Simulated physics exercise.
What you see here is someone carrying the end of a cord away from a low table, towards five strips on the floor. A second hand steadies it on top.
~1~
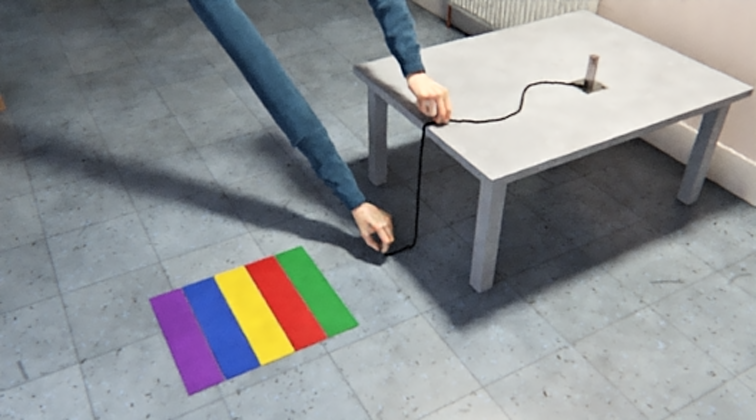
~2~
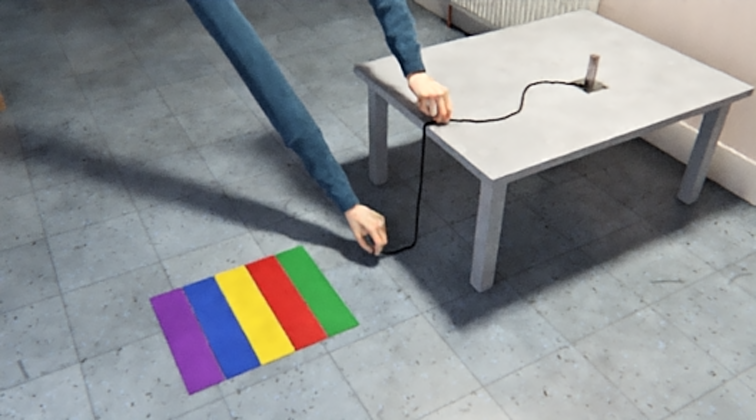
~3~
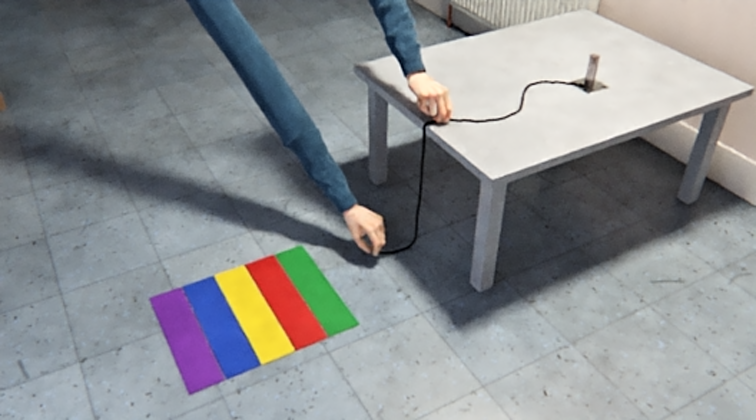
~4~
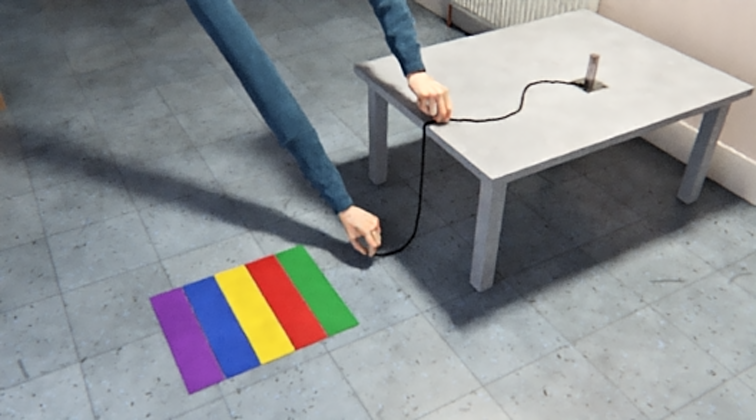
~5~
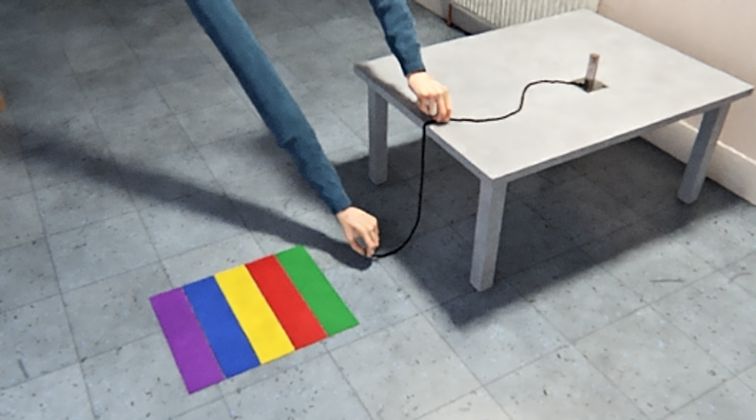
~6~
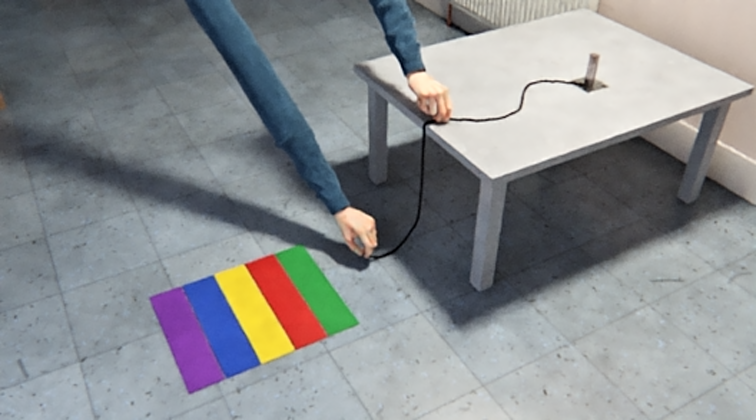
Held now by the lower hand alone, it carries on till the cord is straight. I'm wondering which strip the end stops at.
It stops at the yellow strip.
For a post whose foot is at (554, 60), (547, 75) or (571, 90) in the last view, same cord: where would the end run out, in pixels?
First (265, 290), then (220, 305), then (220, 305).
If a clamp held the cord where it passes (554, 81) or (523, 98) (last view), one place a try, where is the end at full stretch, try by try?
In order, the pixels are (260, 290) and (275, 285).
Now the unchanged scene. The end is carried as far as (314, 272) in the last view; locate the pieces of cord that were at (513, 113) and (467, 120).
First at (484, 109), next at (442, 122).
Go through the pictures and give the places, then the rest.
The first picture shows end (381, 249); green (333, 315); red (302, 328); yellow (269, 341); blue (235, 355); purple (199, 369).
The second picture shows end (374, 251); cord through (553, 83) (523, 100) (484, 121) (424, 131) (421, 185) (416, 237).
The third picture shows end (372, 252).
The fourth picture shows end (368, 253); cord through (553, 82) (523, 100) (484, 121) (424, 130) (421, 184) (413, 236).
The fifth picture shows end (366, 253).
The sixth picture shows end (364, 254); cord through (553, 82) (523, 99) (484, 121) (424, 130) (422, 183) (408, 236).
Soon after, end near (314, 272); over green.
Then, end near (274, 287); over red.
At full stretch, end near (249, 296); over yellow. The end stops over the yellow strip.
